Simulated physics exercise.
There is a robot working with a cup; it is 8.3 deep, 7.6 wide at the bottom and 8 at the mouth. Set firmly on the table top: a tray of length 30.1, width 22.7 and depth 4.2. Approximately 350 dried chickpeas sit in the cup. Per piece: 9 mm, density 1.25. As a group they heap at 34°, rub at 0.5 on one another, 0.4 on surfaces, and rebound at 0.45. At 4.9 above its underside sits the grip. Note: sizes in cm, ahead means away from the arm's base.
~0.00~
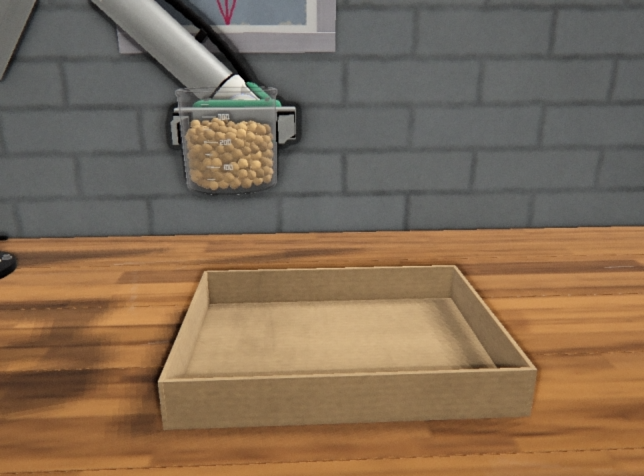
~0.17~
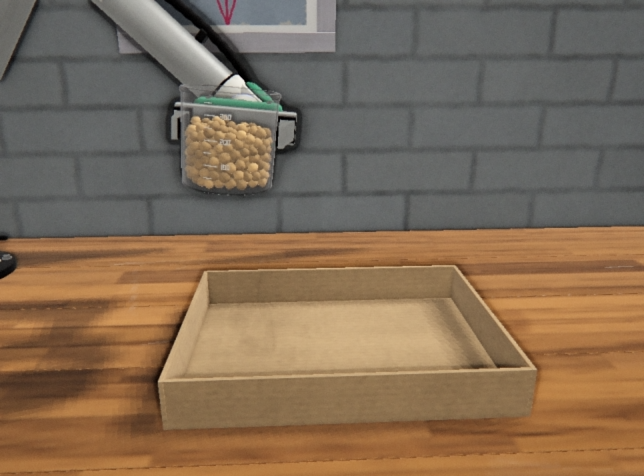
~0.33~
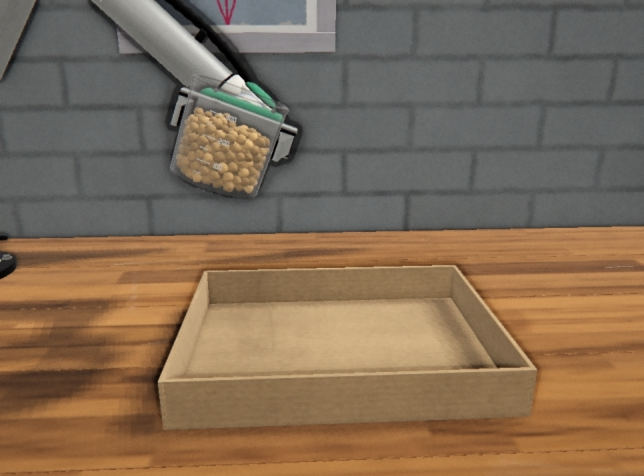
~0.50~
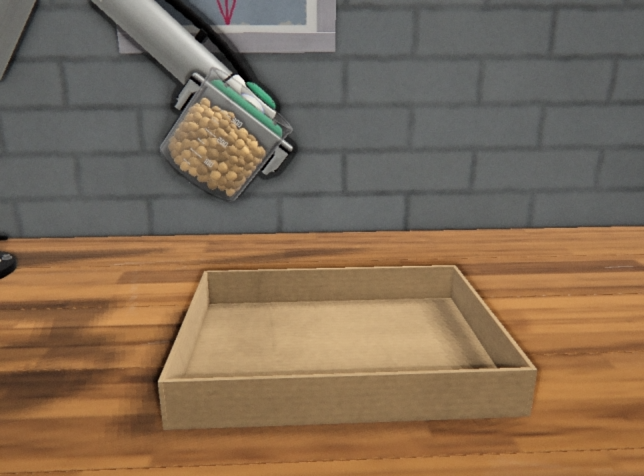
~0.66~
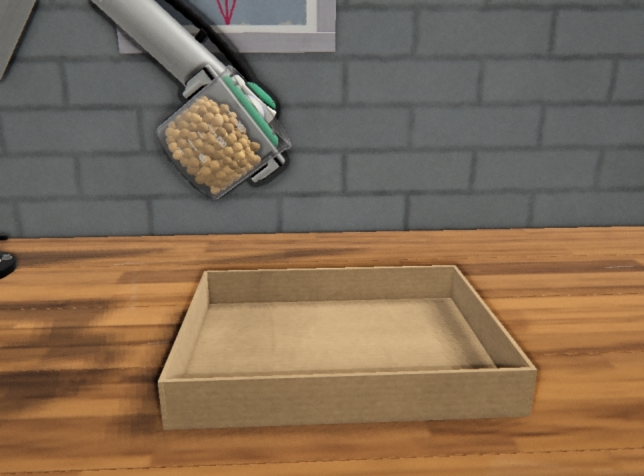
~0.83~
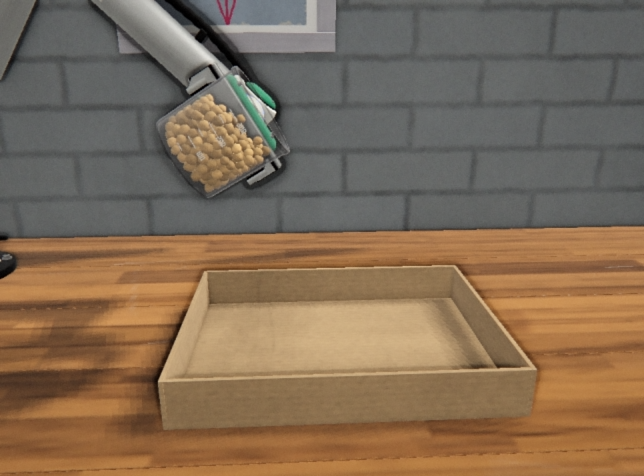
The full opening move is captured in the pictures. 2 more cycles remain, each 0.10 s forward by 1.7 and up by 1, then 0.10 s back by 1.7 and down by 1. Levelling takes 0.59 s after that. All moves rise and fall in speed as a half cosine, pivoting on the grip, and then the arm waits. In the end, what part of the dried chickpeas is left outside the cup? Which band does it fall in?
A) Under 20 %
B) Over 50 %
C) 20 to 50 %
Answer: A.
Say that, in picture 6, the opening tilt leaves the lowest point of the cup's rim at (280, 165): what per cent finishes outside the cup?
My estimate is some 35 per cent.
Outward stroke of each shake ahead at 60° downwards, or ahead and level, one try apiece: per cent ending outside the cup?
Estimates, in order: 0 % then 5 %.
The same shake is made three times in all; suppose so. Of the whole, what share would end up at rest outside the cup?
Near 10 per cent.
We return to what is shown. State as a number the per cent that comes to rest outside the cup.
The share is close to 5 per cent.
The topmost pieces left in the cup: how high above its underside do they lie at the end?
It reaches close to 7.5 cm in the end.
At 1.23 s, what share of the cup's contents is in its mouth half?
About 40 per cent.
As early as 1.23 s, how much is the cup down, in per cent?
Around 5 percent at that moment.
After 1.23 s, tilted 59° forward, highest piece 24 above the table; 337 in the cup, 1 in the tray, 8 in flight or on a rim.
After 1.62 s, tilted 15° forward, highest piece 25 above the table; 329 in the cup, 17 in the tray.
After 2.02 s, level, highest piece 26 above the table; 329 in the cup, 17 in the tray.
After 3.07 s, level, highest piece 26 above the table; 329 in the cup, 17 in the tray.
In the end, 329 in the cup, 17 in the tray. That is 5 % outside the cup.
